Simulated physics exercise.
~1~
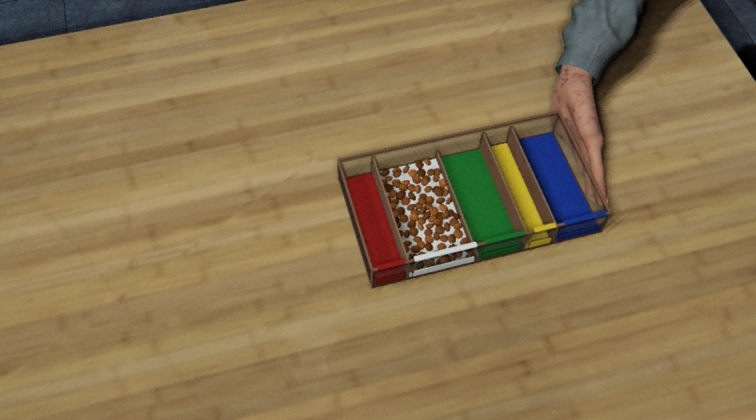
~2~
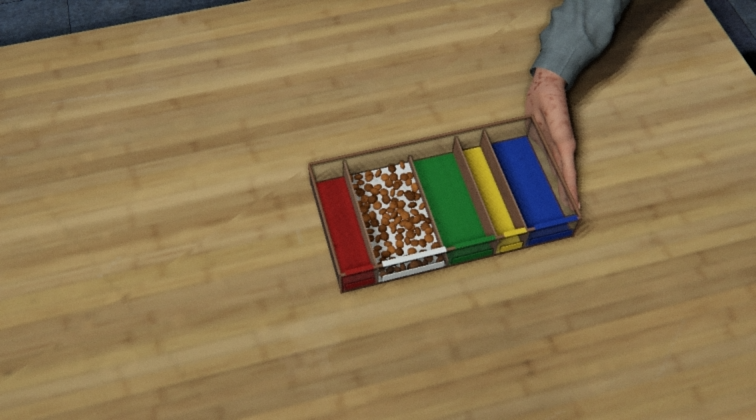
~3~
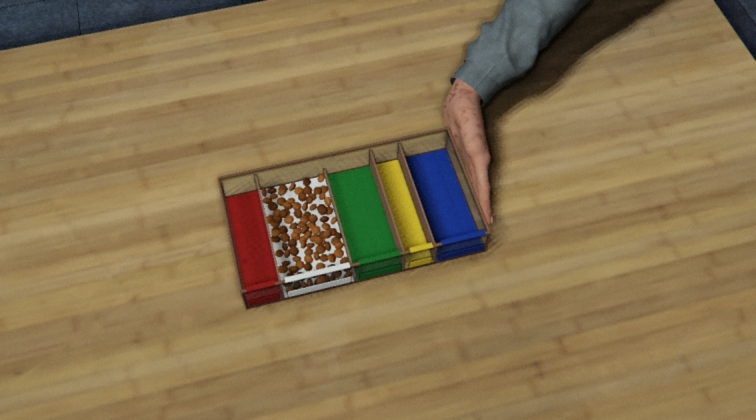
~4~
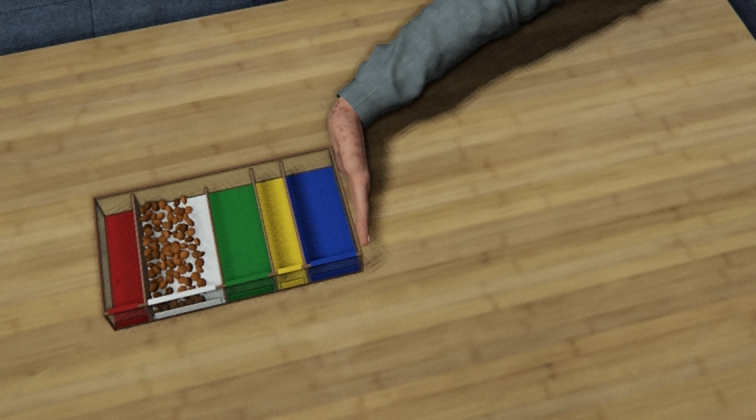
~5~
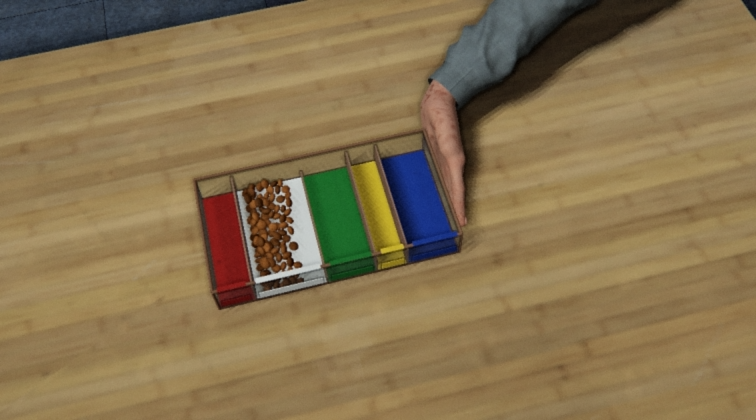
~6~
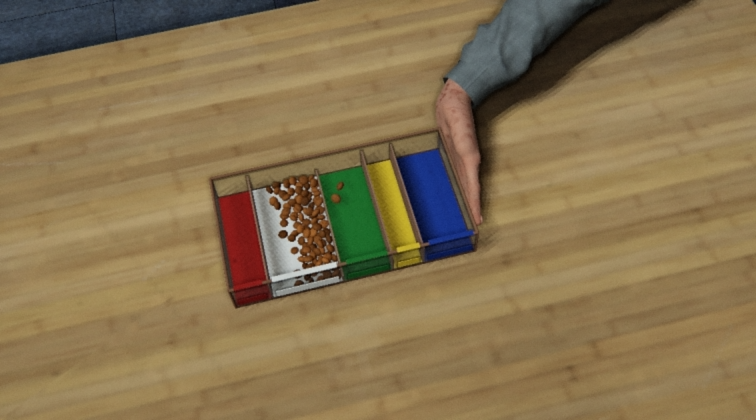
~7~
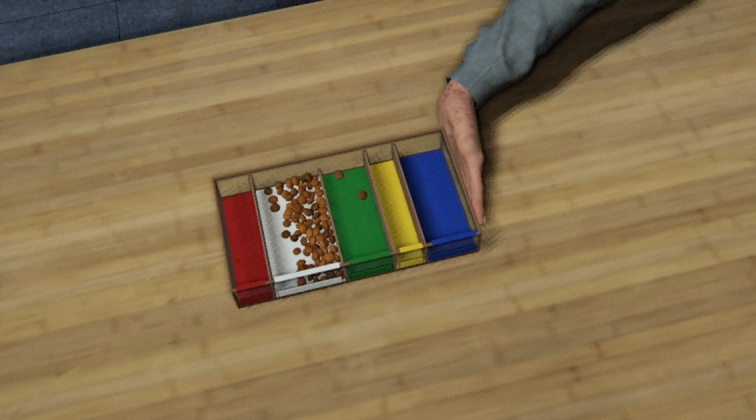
A hand slides a divided tray of kibble left, then right, spilling pieces into green.
